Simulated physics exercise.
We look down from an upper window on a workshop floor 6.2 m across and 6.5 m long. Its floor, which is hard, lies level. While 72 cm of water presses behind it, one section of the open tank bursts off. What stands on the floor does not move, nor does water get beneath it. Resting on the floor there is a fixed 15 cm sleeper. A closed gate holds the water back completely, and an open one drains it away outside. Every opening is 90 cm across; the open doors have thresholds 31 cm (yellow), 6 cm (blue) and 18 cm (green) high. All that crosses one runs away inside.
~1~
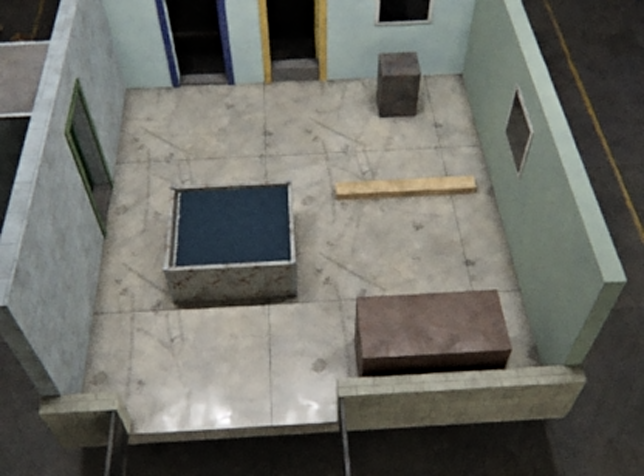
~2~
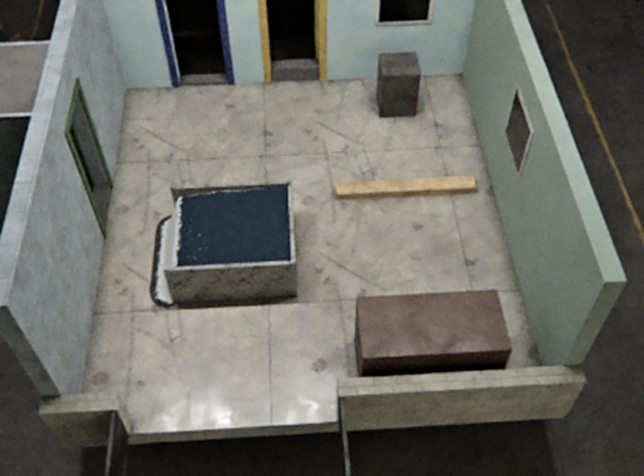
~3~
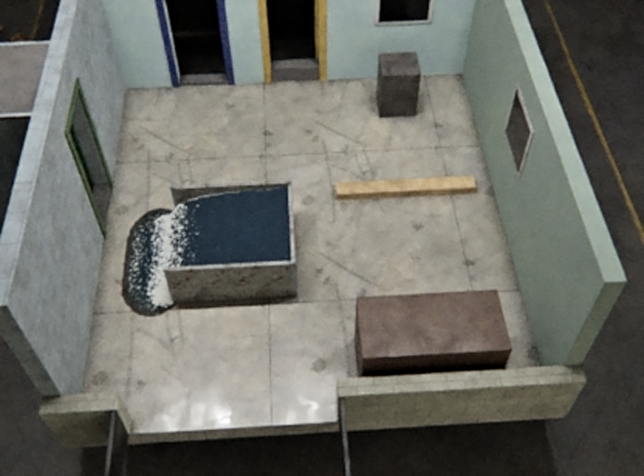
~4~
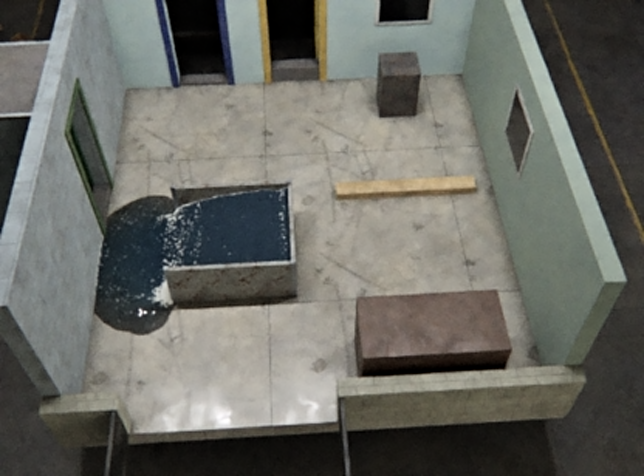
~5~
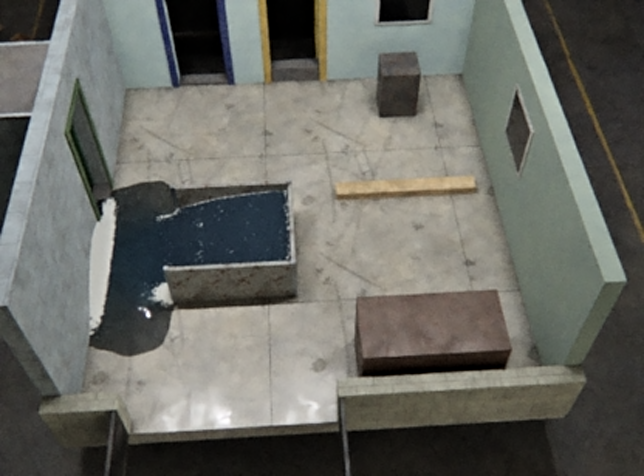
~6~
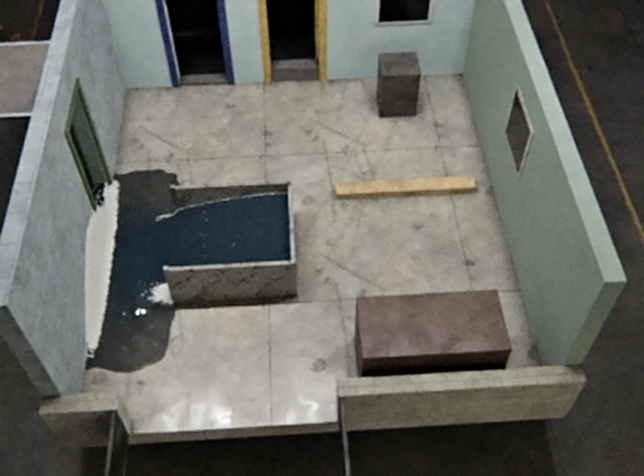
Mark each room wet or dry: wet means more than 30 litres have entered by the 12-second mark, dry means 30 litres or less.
Yellow door: Dry; blue door: Wet; green door: Wet.
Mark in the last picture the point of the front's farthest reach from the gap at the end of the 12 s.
Near (457, 76).
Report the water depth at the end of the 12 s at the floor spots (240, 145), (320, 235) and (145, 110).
Reading - approx. 2 / 2 / 3 cm.
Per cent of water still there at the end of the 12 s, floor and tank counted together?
Around 64 percent of the water.
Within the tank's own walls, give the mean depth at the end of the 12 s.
3 cm.
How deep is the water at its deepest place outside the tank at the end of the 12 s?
Peak depth: Approx. 6 cm.
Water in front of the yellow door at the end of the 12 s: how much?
Average: ~ 2.5 cm.
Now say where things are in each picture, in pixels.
The first frame shows still water, 72 cm deep, in the open tank at (231, 227).
In the second frame, the front is at (176, 218), 0.8 m from the gap at (177, 248); 0.4 m2 of floor is under water; 72 cm left at the back of the open tank.
In the third frame, the front is at (150, 216), 1.0 m from the gap at (178, 251); 1.2 m2 of floor is under water; 72 cm left at the back of the open tank.
In the fourth frame, water pours out at (178, 252) and has run 1.4 m, to (107, 224); deepest outside 34 cm, 66 cm at the open tank's back.
In the fifth frame, water pours out at (178, 252) and has run 1.8 m, to (112, 196); deepest outside 61 cm, 61 cm at the open tank's back.
In the sixth frame, water pours out at (178, 252) and has run 2.1 m, to (114, 180); deepest outside 87 cm, 60 cm at the open tank's back.
A moment later water covers 15 % of the floor and is deepest (46 cm) near (114, 264); yellow door not reached, blue door not reached, green door 31 cm at the sill, 24 L in.
Soon after water covers 30 % of the floor and is deepest (38 cm) near (79, 419); yellow door not reached, blue door 11 cm at the sill, 1 L in, green door 23 cm at the sill, 59 L in.
Next water covers 40 % of the floor and is deepest (20 cm) near (79, 419); yellow door 7 cm at the sill, 0 L in, blue door 15 cm at the sill, 47 L in, green door 12 cm at the sill, 67 L in.
Later on water covers 75 % of the floor and is deepest (9 cm) near (483, 175); yellow door 4 cm at the sill, 0 L in, blue door 6 cm at the sill, 85 L in, green door 4 cm at the sill, 67 L in.
At the end water covers 95 % of the floor and is deepest (6 cm) near (458, 82); yellow door 3 cm at the sill, 0 L in, blue door 3 cm at the sill, 85 L in, green door 3 cm at the sill, 67 L in.
